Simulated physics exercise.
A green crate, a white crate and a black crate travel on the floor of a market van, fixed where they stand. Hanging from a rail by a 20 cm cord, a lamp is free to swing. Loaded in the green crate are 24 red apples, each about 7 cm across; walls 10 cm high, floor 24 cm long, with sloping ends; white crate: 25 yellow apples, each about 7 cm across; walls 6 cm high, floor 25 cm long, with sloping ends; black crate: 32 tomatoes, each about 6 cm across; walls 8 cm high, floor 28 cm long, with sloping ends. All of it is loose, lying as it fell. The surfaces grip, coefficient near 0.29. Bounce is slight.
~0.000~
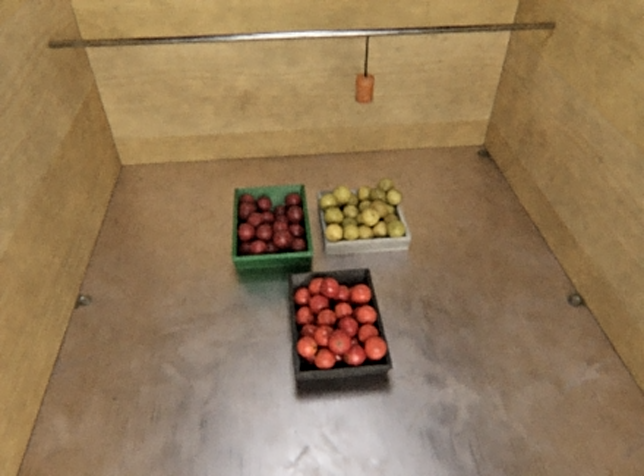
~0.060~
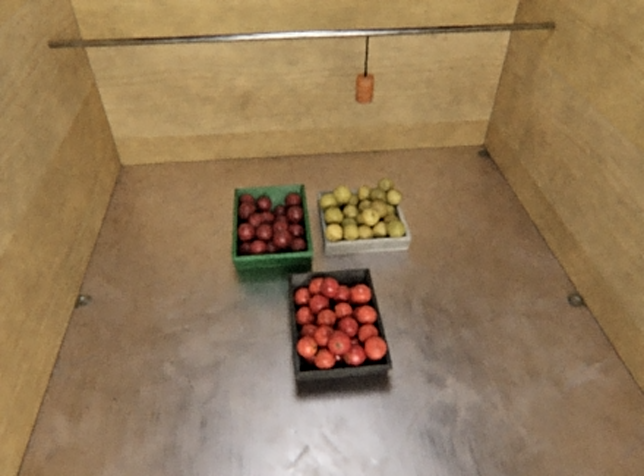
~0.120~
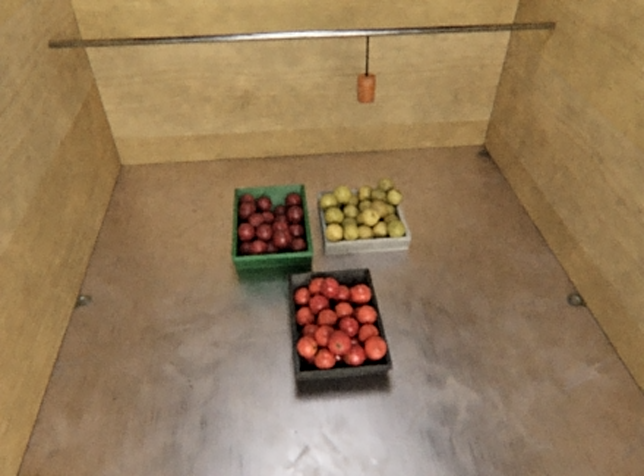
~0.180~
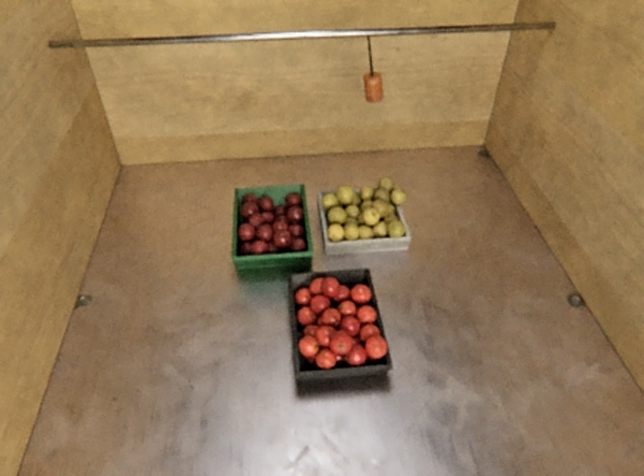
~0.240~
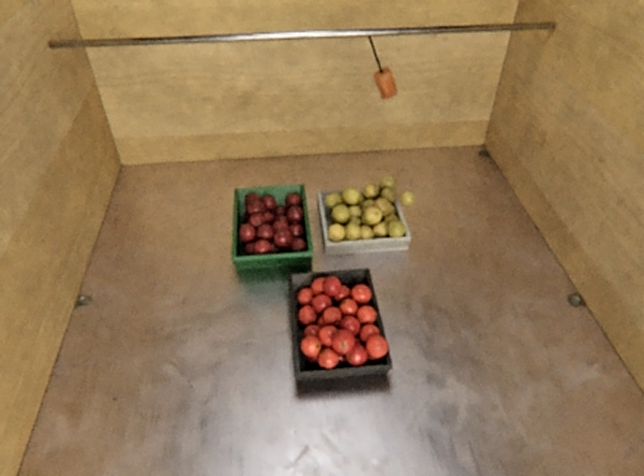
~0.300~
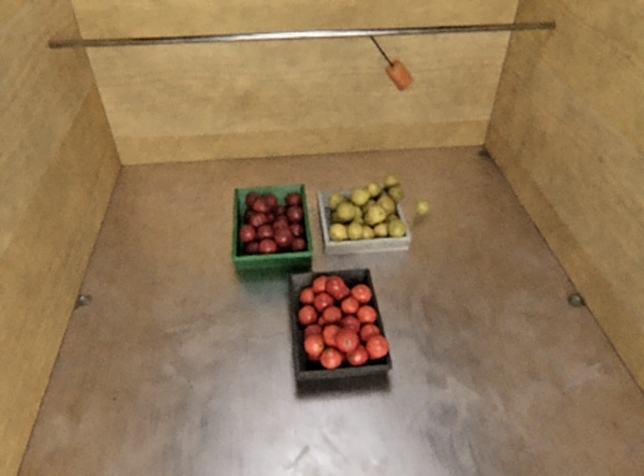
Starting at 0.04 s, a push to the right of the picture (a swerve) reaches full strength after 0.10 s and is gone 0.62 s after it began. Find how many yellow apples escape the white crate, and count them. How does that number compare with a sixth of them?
Most likely the share lost is bigger than a sixth.
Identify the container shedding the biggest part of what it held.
It is the white crate.
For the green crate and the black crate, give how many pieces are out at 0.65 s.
About: Green crate 0, black crate 3.
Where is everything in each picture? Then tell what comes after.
In the first frame (each is followed by its nearest rim corner in this view), white crate, (327, 242); black crate, (297, 372); the lamp leans 0°; none out.
In the second frame, white crate, (327, 242); the lamp leans 0°.
In the third frame, white crate, (327, 242); the lamp leans 2°.
In the fourth frame, white crate, (327, 242); the lamp leans 9°.
In the fifth frame, white crate, (327, 242); the lamp leans 22°; 1 out, the lowest apple at (408, 198).
In the sixth frame, white crate, (327, 242); black crate, (297, 372); the lamp leans 38°; 1 out, the lowest apple at (422, 206).
After 0.45 s, green crate 24 in, 0 out, white crate 21 in, 4 out and black crate 32 in, 0 out.
After 0.65 s, green crate 24 in, 0 out, white crate 17 in, 8 out and black crate 29 in, 3 out.
After 0.92 s, green crate 24 in, 0 out, white crate 14 in, 11 out and black crate 29 in, 3 out.
When it is over (at 1.26 s), green crate 24 in, 0 out, white crate 14 in, 11 out and black crate 29 in, 3 out. Asked share, 11 of 25, 44 per cent.
